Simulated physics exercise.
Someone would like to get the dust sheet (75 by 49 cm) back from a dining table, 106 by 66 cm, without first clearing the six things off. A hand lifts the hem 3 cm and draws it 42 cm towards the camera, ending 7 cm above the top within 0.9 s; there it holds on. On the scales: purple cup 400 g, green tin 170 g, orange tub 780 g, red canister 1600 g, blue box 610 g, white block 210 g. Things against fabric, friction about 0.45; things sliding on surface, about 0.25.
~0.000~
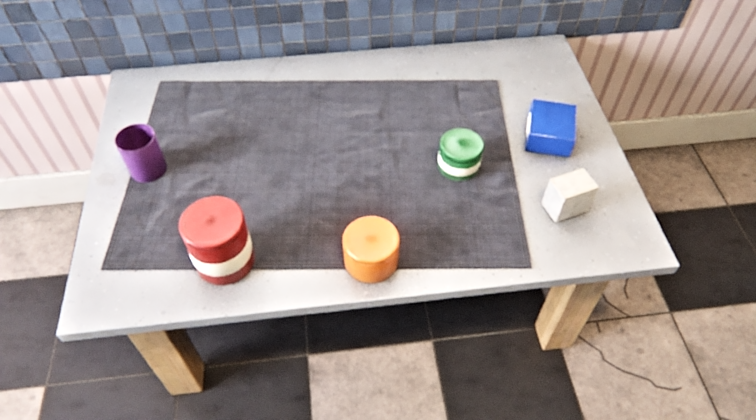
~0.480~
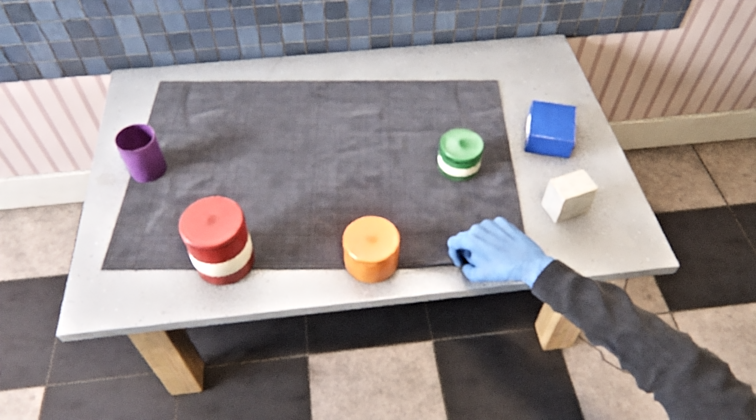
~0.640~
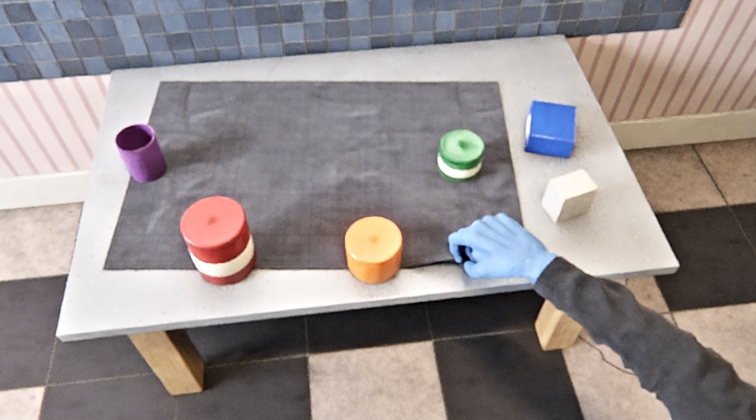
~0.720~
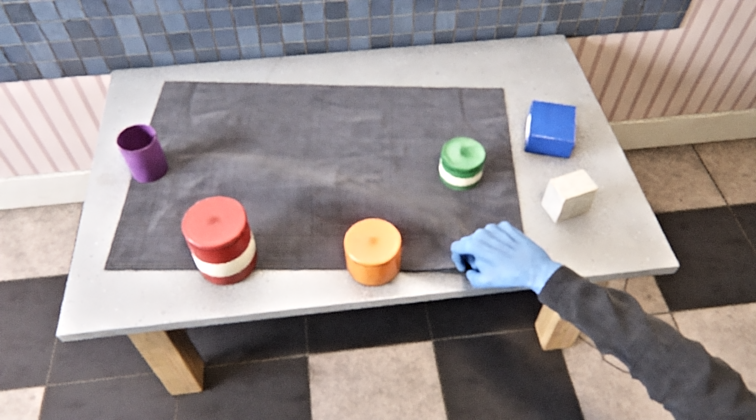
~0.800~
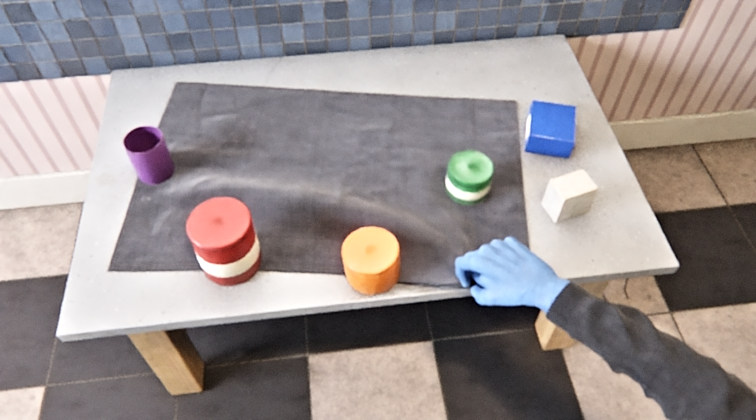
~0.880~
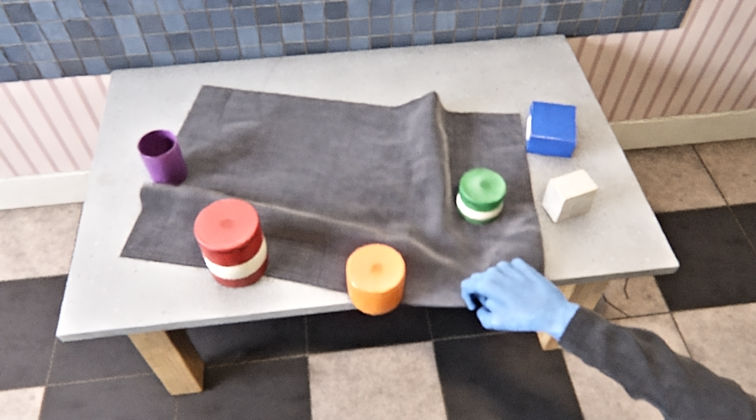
A gloved hand gripping a dark cloth's front edge and pulling it forward, dragging cup, canisters and tub along, blocks staying still.
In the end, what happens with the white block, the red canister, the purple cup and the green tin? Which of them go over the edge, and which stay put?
As I see it, the white block will not come off; the red canister will come off; the purple cup will not come off; the green tin will come off.
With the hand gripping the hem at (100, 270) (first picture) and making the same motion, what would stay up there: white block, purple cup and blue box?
Done that way, the white block holds its spot, the purple cup ends up off the top, and the blue box holds its spot.
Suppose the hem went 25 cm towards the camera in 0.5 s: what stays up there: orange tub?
Outcome: Orange tub leaves the top.
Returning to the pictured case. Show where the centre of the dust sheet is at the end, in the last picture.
(484, 323), roughly.
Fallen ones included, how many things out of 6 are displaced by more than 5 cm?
Count recorded: 4.
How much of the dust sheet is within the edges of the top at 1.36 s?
Around 45 percent.
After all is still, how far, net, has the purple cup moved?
For the purple cup, it's 40 cm.
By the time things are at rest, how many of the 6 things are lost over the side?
That gives 3.
At 1.0 s, 85 % of the dust sheet is still over the top; green tin 22 cm off its start, purple cup 13 cm off its start, red canister 8 cm off its start.
At 1.2 s, 70 % of the dust sheet is still over the top; green tin 35 cm off its start, purple cup 24 cm off its start, red canister 16 cm off its start.
At 1.4 s, 45 % of the dust sheet is still over the top; green tin over the edge, purple cup 33 cm off its start at (294, 189), red canister 24 cm off its start at (329, 320).
At 1.5 s, 35 % of the dust sheet is still over the top; green tin over the edge, purple cup 40 cm off its start, red canister over the edge.
At 3.1 s, 35 % of the dust sheet is still over the top; green tin over the edge, red canister over the edge, purple cup 41 cm off its start at (336, 205), white block 1 cm off its start at (577, 188).
